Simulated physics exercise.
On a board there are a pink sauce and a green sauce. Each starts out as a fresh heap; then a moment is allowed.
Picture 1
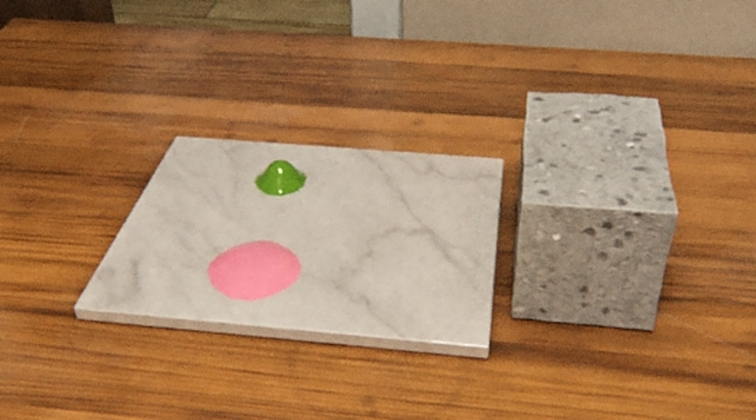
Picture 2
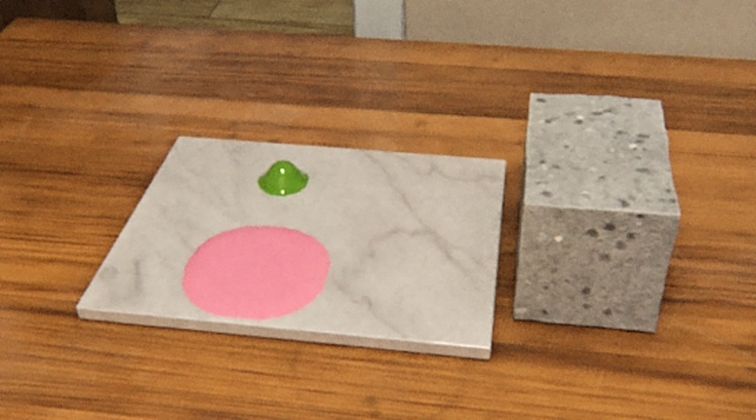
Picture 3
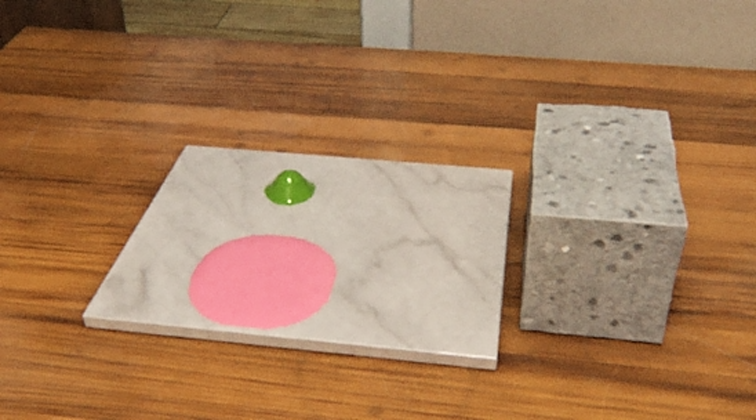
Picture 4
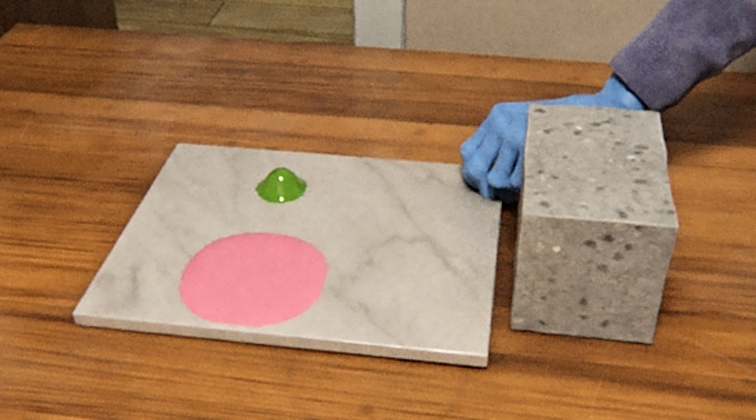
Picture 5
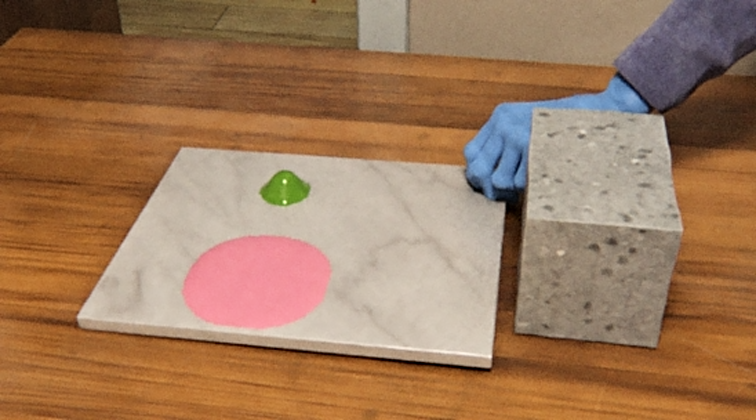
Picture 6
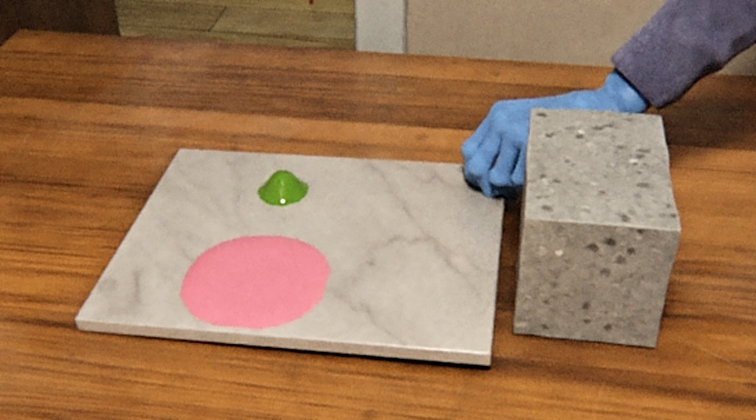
A blue-gloved hand reached in from the right and gripped the marble board's far corner, barely lifting it, after the pink sauce had spread into a wide circle while the green heap kept its shape.
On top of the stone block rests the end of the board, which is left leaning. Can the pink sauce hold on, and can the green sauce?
Here the pink sauce tumbles off, and the green sauce sits tight.
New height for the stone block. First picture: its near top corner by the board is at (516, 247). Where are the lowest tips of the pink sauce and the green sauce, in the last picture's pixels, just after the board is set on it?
Near (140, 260) for the first, near (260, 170) for the second.
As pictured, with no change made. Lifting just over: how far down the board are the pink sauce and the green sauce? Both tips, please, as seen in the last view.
In the last picture the first one is at (102, 266) and the second at (248, 154).
Soon after, slope about 23°; the pink sauce has crept down a long way; the green sauce has not moved.
Later, the pink sauce is dripping off the low end; the green sauce has not moved.
In the end, slope about 23°; the pink sauce is dripping off the low end; the green sauce has not moved.
